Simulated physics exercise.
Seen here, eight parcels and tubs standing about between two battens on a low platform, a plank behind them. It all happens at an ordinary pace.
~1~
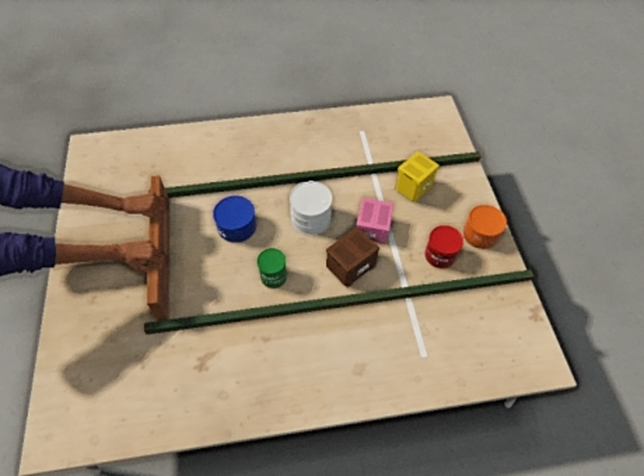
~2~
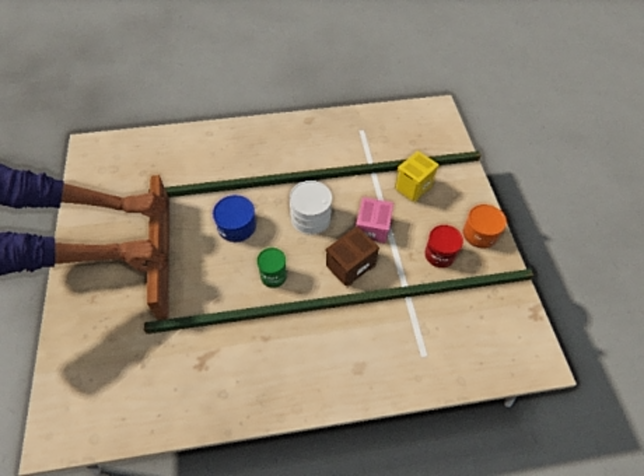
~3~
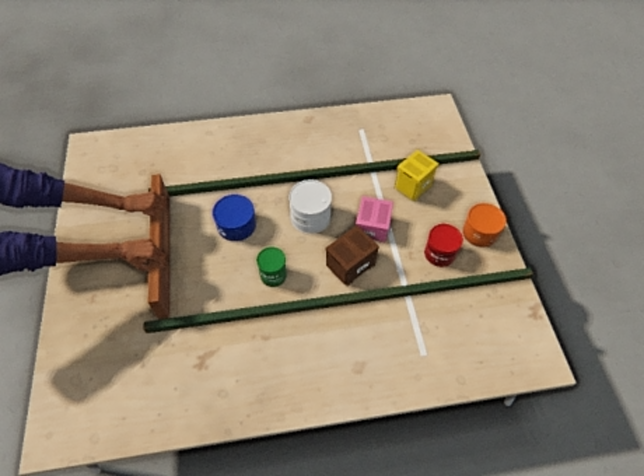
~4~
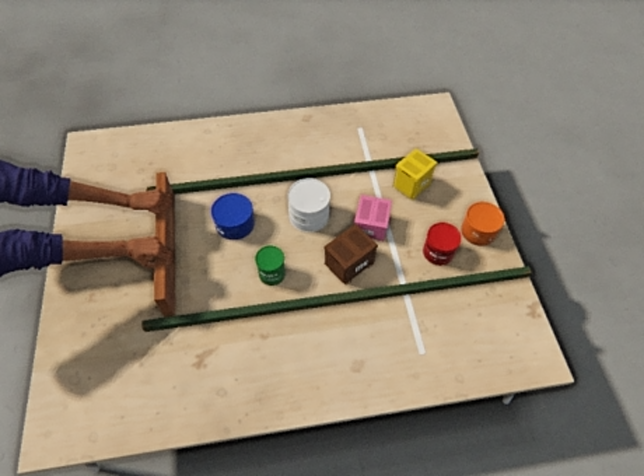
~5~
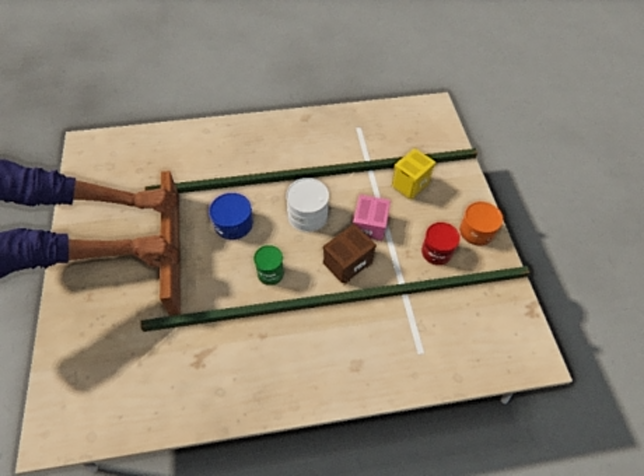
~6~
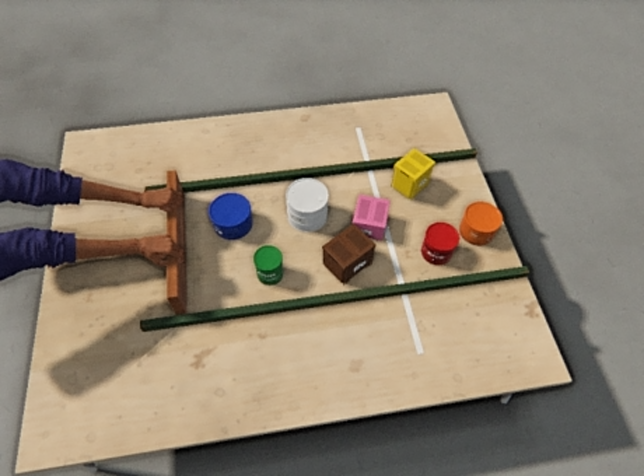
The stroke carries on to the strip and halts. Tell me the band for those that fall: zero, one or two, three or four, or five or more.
Here the number that fall off is zero.
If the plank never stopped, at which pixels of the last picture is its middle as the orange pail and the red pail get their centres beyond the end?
About (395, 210), and (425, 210) for the other.
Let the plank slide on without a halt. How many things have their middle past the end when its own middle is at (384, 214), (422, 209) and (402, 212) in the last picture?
The counts: 0, 1 and 1.
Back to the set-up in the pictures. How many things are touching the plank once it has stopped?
In contact: 2.
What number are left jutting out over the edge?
It comes to 1.
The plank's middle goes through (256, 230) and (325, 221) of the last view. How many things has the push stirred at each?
At the one place 3, at the other 5.
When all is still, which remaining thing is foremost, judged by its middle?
The orange pail.
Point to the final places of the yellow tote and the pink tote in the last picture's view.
The yellow tote stops around (453, 165); the pink tote around (461, 219).
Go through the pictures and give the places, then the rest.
In the first frame, orange pail (484, 227); red pail (443, 247); yellow tote (416, 178); plank (159, 246); tape (389, 228).
In the second frame, red pail (443, 247); blue pail (235, 219).
In the third frame, yellow tote (415, 177); pink tote (374, 220).
In the fourth frame, orange pail (482, 224); green pail (271, 266).
In the fifth frame, red pail (440, 244); white canister (308, 206).
In the sixth frame, orange pail (480, 224); red pail (439, 244); yellow tote (412, 175); plank (177, 240); tape (385, 225).
Soon after, none off yet; orange pail at rest near (480, 224); red pail at rest near (439, 244); yellow tote at rest near (412, 175).
Then, none off yet; orange pail at rest near (480, 224); red pail at rest near (441, 245); yellow tote moved a little near (421, 170).
At rest, the number that fall off is zero.
